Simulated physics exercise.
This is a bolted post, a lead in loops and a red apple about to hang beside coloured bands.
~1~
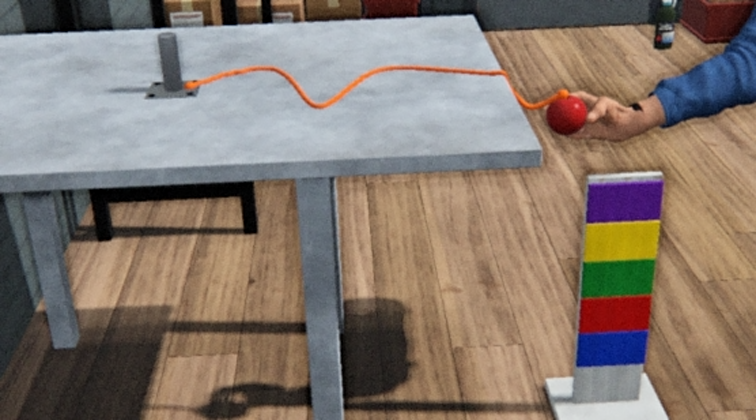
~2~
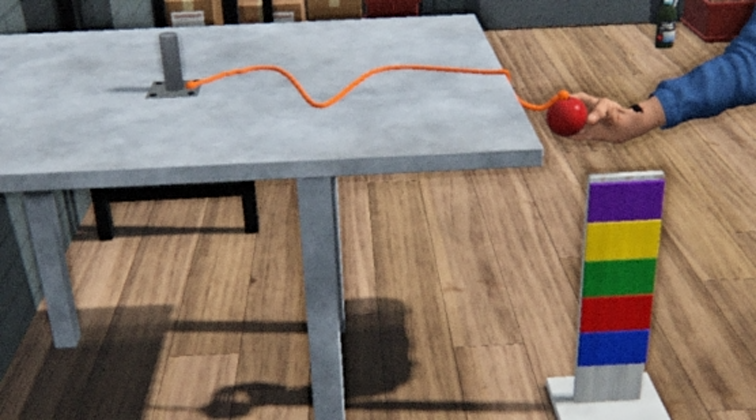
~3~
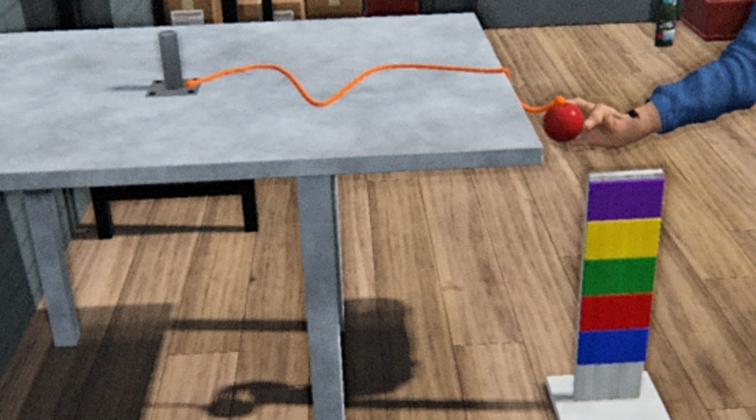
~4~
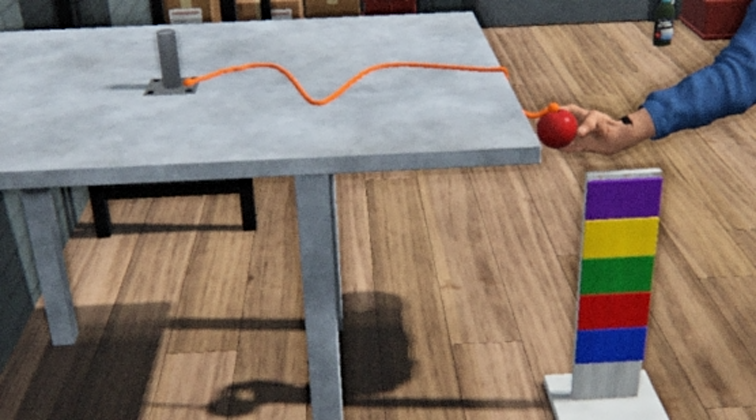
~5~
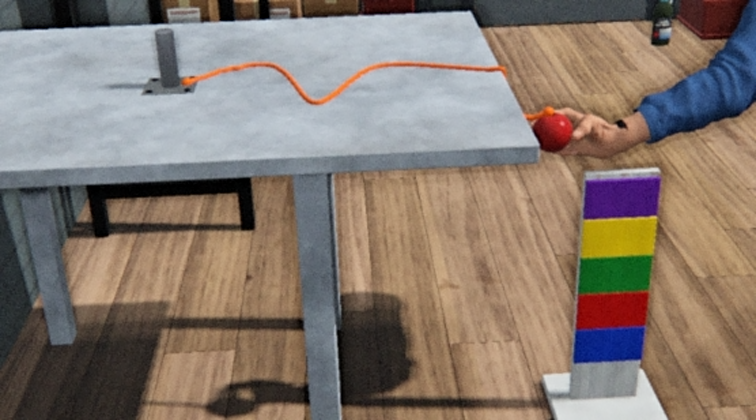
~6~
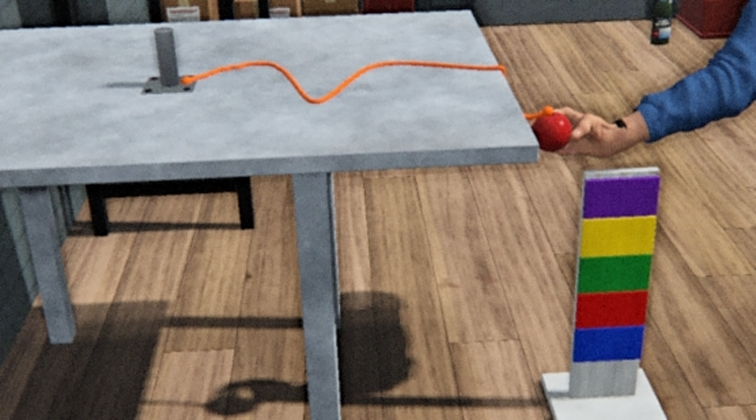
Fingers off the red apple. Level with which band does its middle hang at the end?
The red one.
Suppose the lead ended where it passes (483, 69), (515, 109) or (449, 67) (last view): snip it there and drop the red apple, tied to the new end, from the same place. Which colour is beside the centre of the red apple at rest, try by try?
It would be yellow; green; purple.
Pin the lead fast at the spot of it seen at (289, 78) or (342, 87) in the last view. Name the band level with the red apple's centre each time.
In that order: Green; purple.
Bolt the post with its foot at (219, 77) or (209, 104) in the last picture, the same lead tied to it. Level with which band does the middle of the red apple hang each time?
Try by try: Blue; blue.
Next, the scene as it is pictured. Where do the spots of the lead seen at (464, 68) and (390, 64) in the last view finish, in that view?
The first at (499, 198), the second at (501, 130).
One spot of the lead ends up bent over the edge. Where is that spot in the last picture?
It lies at about (354, 77).
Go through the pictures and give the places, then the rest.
In the first frame, red apple (566, 115); purple (625, 204); yellow (622, 242); green (619, 280); red (616, 315); blue (613, 350).
In the second frame, red apple (566, 116); lead through (230, 74) (293, 81) (331, 102) (381, 70) (475, 72).
In the third frame, red apple (563, 122).
In the fourth frame, red apple (557, 129); lead through (228, 71) (291, 79) (329, 100) (379, 67) (473, 70).
In the fifth frame, red apple (552, 133).
In the sixth frame, red apple (551, 132); lead through (226, 70) (288, 77) (327, 98) (377, 66) (471, 68).
A little later, apple near (531, 307); level with red.
Next, apple near (461, 312); level with red.
Later still, apple near (514, 311); level with red.
When it is over, apple near (492, 314); level with red. The lead holds its middle at red.
